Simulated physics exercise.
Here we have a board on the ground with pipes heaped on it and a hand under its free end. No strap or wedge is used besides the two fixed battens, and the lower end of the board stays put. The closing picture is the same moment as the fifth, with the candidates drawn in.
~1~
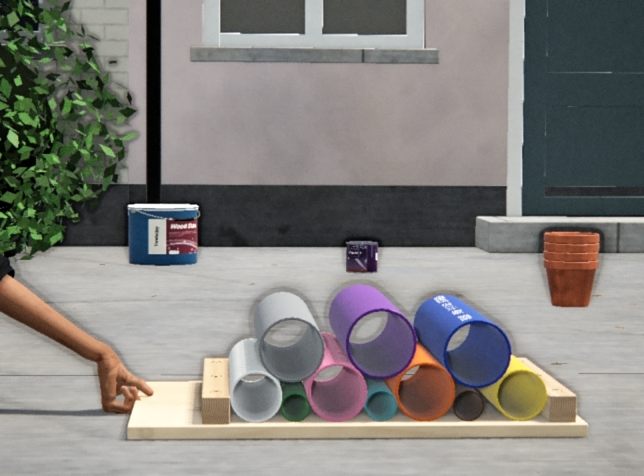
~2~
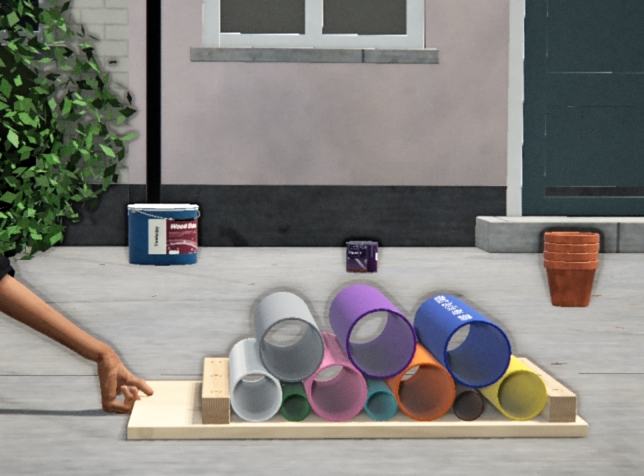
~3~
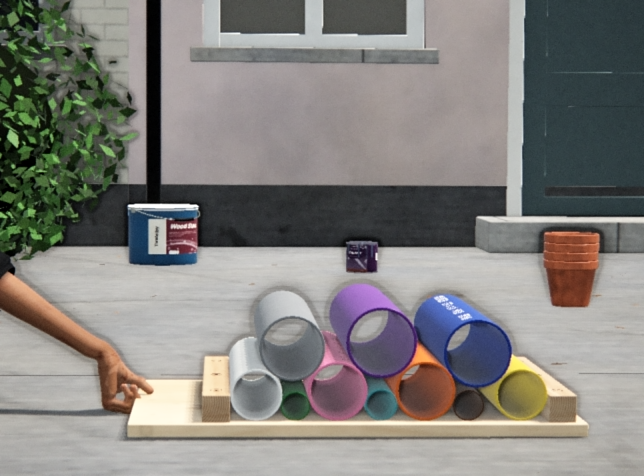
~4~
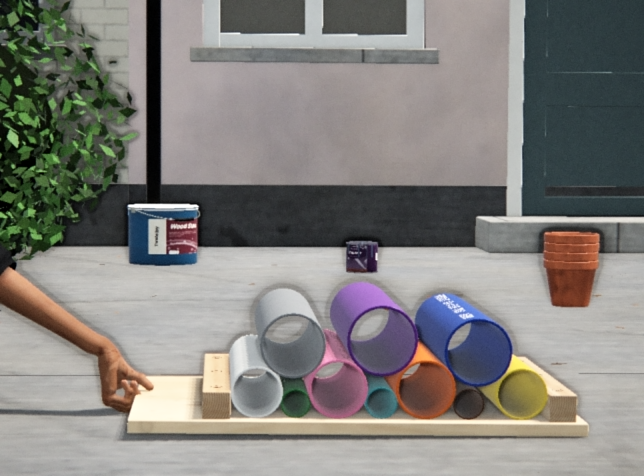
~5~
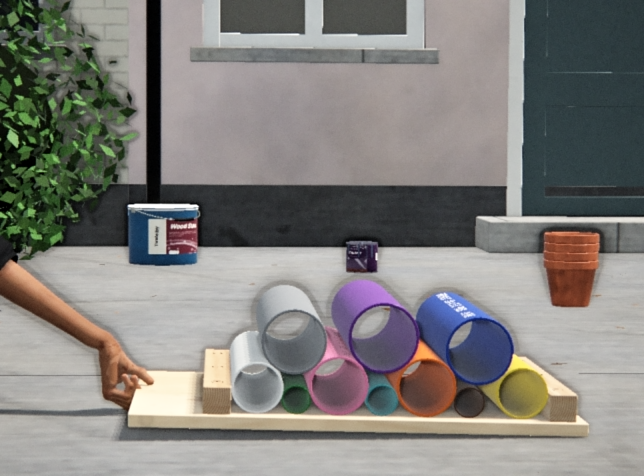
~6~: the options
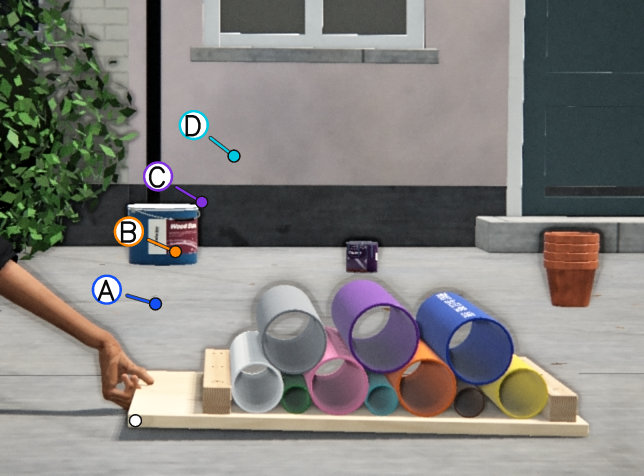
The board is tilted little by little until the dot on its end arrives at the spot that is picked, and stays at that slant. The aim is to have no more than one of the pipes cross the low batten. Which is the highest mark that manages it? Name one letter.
Stop at D.
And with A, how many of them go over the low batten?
It comes to none.
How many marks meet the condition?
Four of them.
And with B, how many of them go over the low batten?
At B the number is none.
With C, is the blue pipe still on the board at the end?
Yes.
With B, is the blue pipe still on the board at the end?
The blue pipe: Yes.
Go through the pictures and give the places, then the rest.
In the first picture, pink pipe (338, 392); turquoise pipe (381, 406); orange pipe (425, 392).
In the second picture, orange pipe (425, 391).
In the third picture, board (349, 394); white pipe (257, 395); green pipe (295, 406); pink pipe (338, 391).
In the fourth picture, board (349, 392); white pipe (257, 392); green pipe (295, 403).
In the fifth picture, board (350, 389); white pipe (257, 387); green pipe (296, 399).
On the copy, A at (156, 304); B at (176, 252); C at (202, 202); D at (234, 156); the white dot at (136, 421).
On D. First, board at 20°.
Then, board at 37°.
Finally, board at 37°, none over the low batten.
By contrast, A none over the low batten; B none over the low batten; C none over the low batten.
